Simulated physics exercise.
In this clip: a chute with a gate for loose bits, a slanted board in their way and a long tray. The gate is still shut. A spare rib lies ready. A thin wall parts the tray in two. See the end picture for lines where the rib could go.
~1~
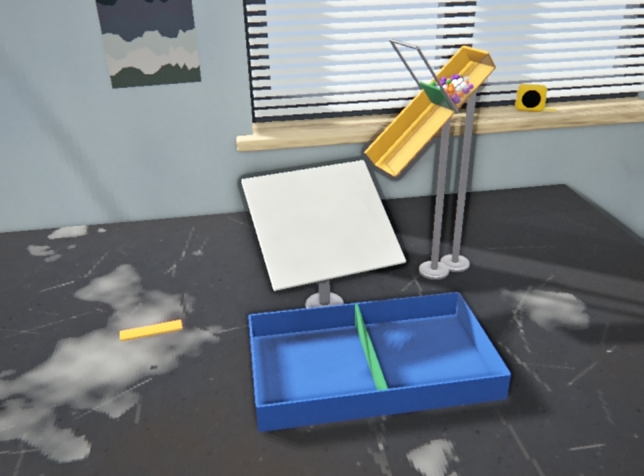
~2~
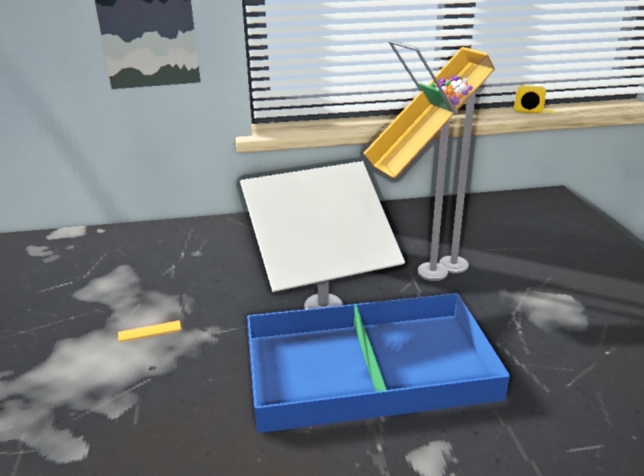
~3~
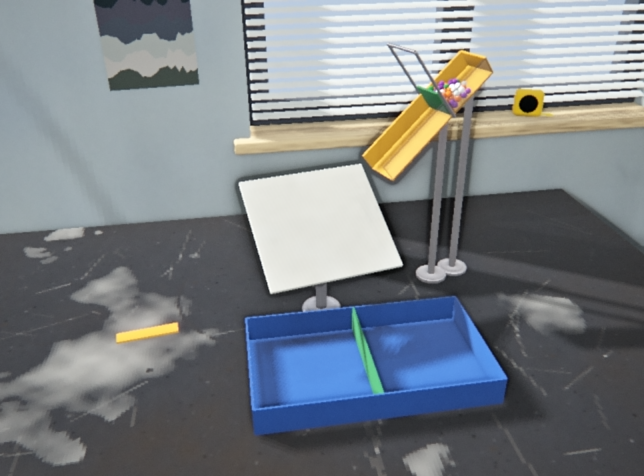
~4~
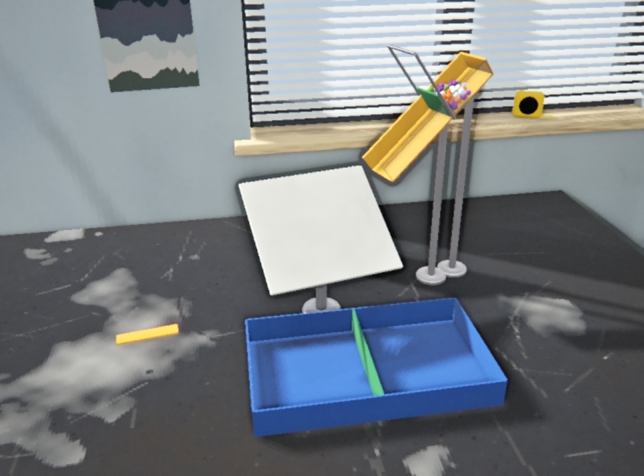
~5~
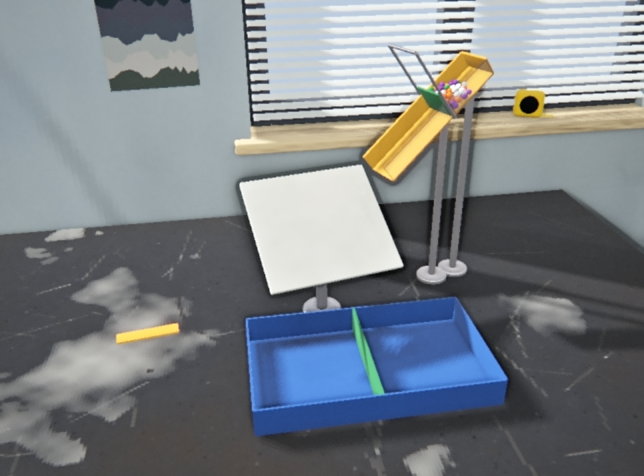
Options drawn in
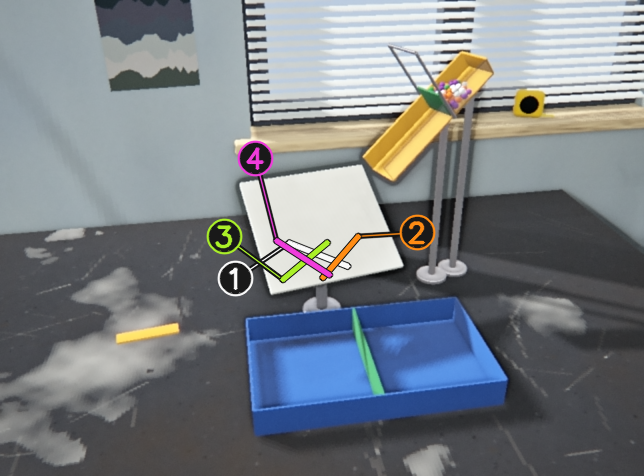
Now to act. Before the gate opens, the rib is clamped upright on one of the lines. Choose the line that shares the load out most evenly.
The best line is 4.
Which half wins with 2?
Left.
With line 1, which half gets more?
Right.
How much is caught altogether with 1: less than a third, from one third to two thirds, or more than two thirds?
It is more than two thirds.
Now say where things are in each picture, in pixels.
Load behind the gate at (451, 88), round plastic beads; lip of the chute at (385, 170), sloping fairly steeply, in the first frame.
Middle of the board at (322, 221), tilted fairly steeply; middle of its low edge at (341, 276); of its high edge at (304, 171), in the second frame.
Front corners of the tray at (253, 410) and (506, 378); front end of its middle wall at (383, 394); gate still shut at (429, 93), in the third frame.
Middle of the load at (448, 94); lip at (383, 176), in the fourth frame.
Middle of the load at (449, 93); lip at (383, 175), in the fifth frame.
On the marked copy, line 1 from (289, 242) to (347, 266); line 2 from (358, 236) to (322, 277); line 3 from (327, 242) to (282, 279); line 4 from (276, 240) to (329, 274).
If 1 is chosen, of what is caught, about a quarter in the left half, most in the right.
If 2 is chosen, of what is caught, most in the left half, a small part in the right.
If 3 is chosen, of what is caught, most in the left half, about a quarter in the right.
If 4 is chosen, of what is caught, about half in the left half, about half in the right.
